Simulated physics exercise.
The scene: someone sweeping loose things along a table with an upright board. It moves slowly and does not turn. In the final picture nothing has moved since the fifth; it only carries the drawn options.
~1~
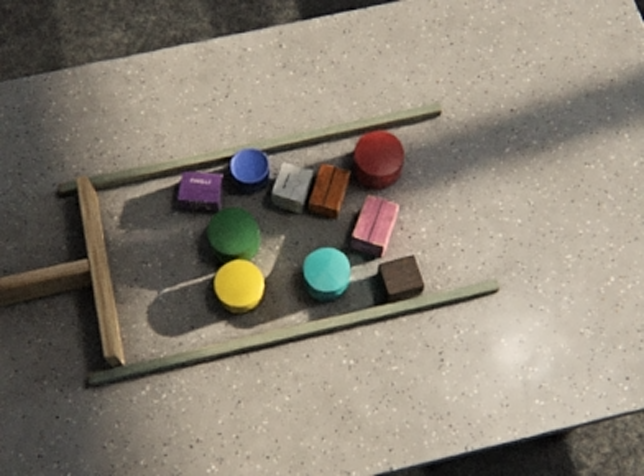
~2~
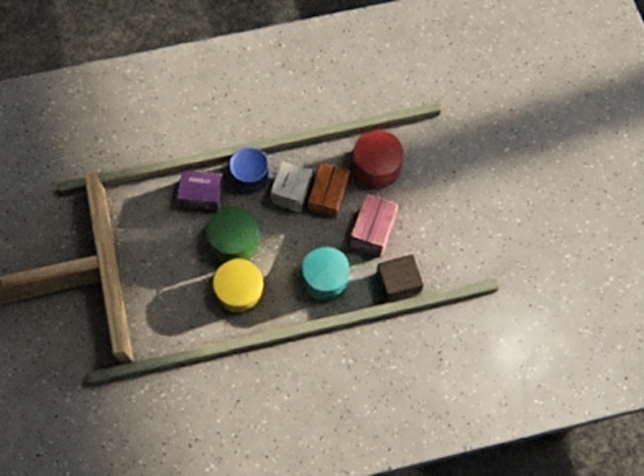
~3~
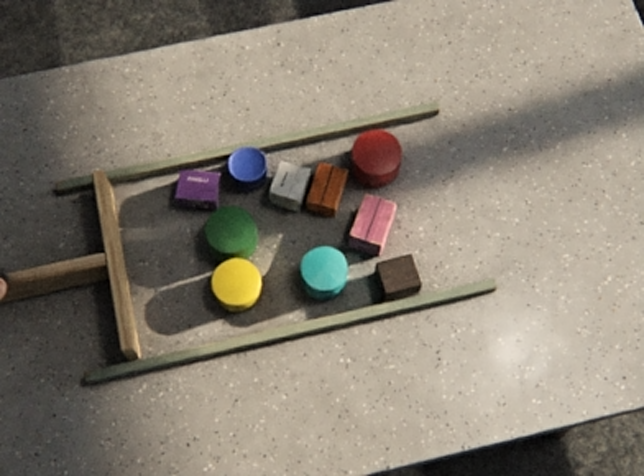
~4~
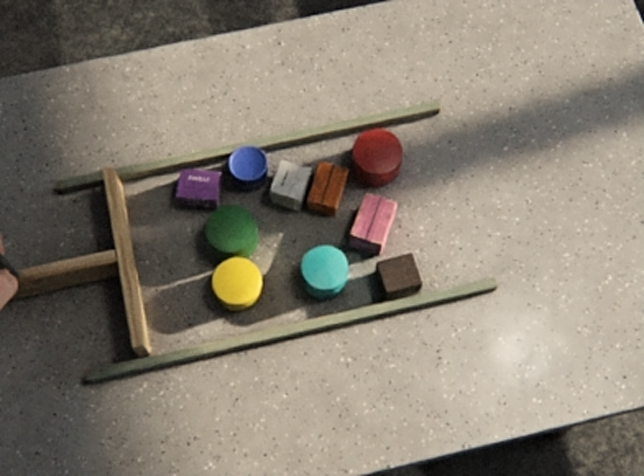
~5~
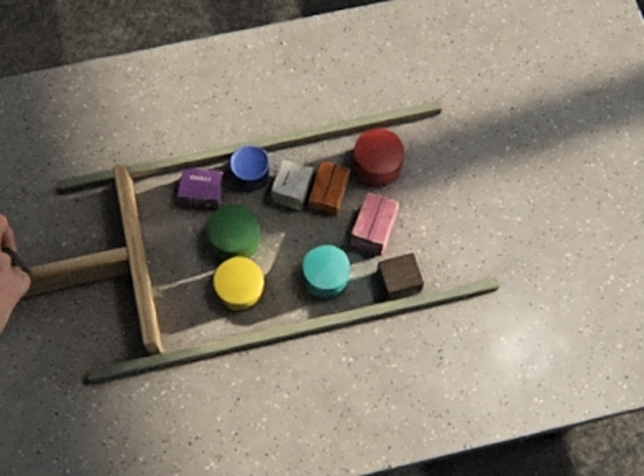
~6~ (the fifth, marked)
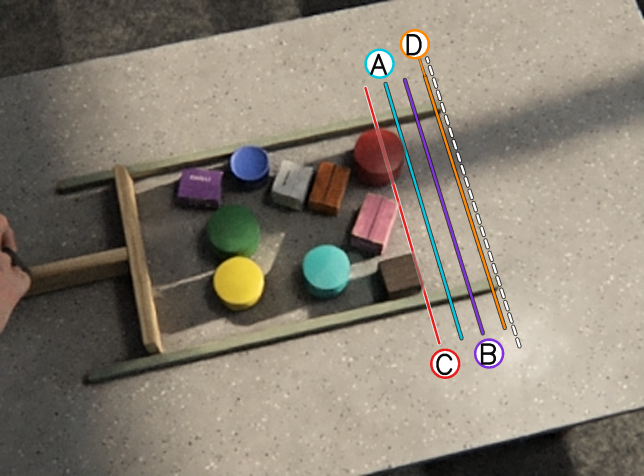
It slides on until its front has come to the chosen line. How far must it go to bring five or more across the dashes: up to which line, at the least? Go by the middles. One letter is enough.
A is the first line that does it.
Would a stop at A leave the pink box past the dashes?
Yes.
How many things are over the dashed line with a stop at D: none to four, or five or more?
In all, five or more.
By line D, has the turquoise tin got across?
Yes.
On the copy, A at (422, 204); B at (442, 200); C at (400, 209); D at (463, 195); the dashed line at (470, 194).
On A. First, board (239, 228); red tin (379, 158); black block (400, 277); none across.
Then, board (341, 206); red tin (432, 143); black block (461, 267); none across.
Finally, board (420, 189); red tin (504, 118); pink box (502, 218); six across.
By contrast, B gets six across, but is farther than needed; C gets only two across; D gets ten across, but is farther than needed.
